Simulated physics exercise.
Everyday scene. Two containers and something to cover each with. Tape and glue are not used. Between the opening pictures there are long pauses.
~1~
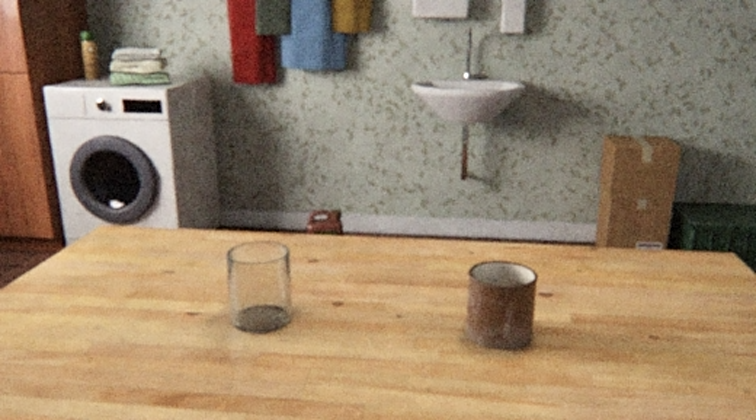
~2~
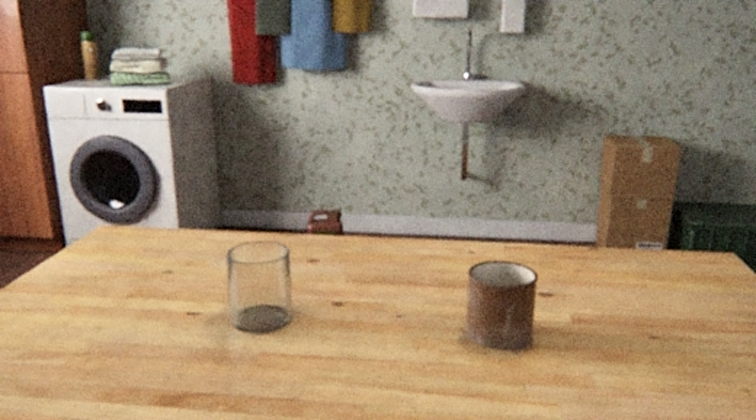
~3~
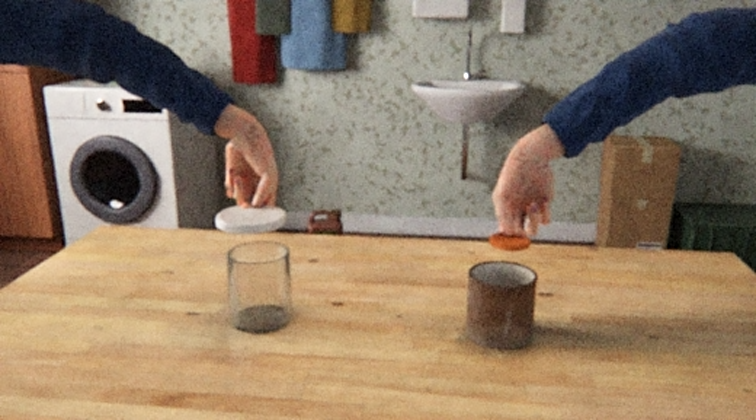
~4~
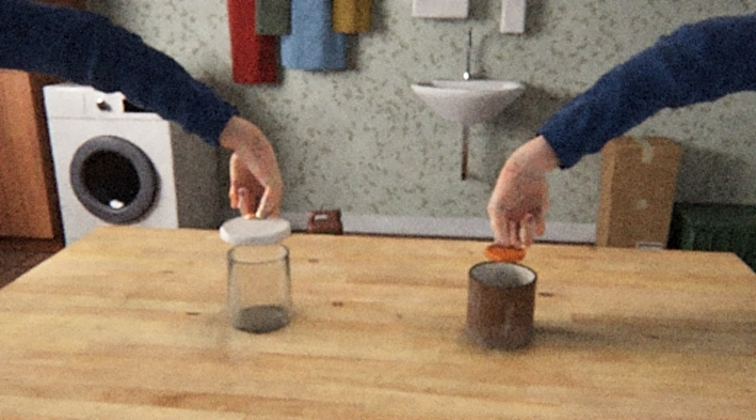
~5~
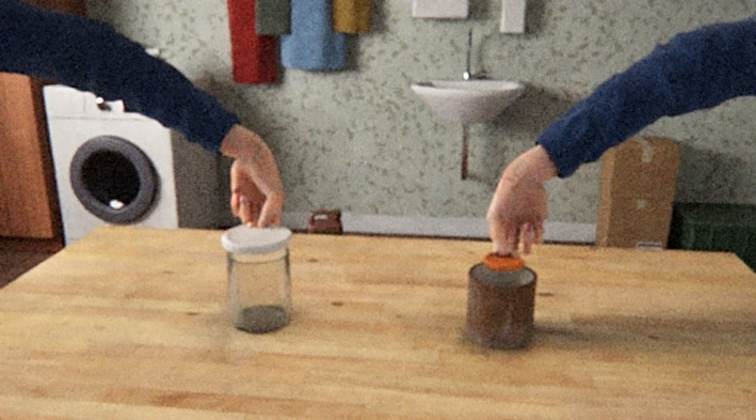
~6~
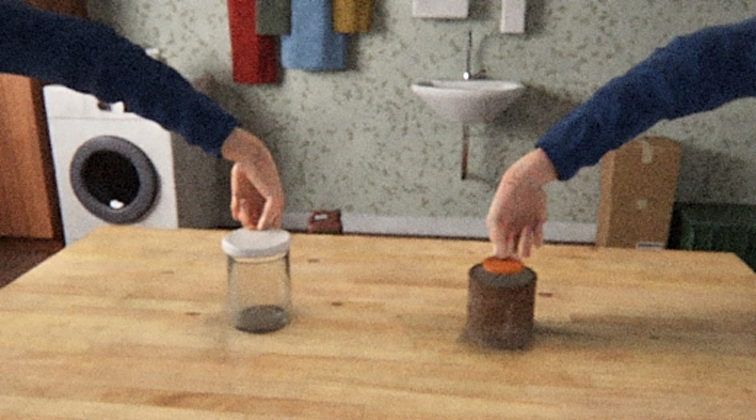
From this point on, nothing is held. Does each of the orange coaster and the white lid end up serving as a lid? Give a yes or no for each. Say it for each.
Answers: Orange coaster - no; white lid - yes.
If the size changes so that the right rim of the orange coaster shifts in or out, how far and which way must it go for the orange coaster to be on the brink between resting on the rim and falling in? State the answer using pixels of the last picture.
You'd have to slide it 12 pixels to the right.
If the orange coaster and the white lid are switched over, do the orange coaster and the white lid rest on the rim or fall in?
Swapped, the orange coaster tumbles in and the white lid does not fall in.
Then, 0.12 s later than the last frame, orange coaster shifted a little near (502, 284); white lid sitting on the rim near (258, 247).
When it is over, the orange coaster falls in, near (499, 327); the white lid rests on the rim, near (258, 247).
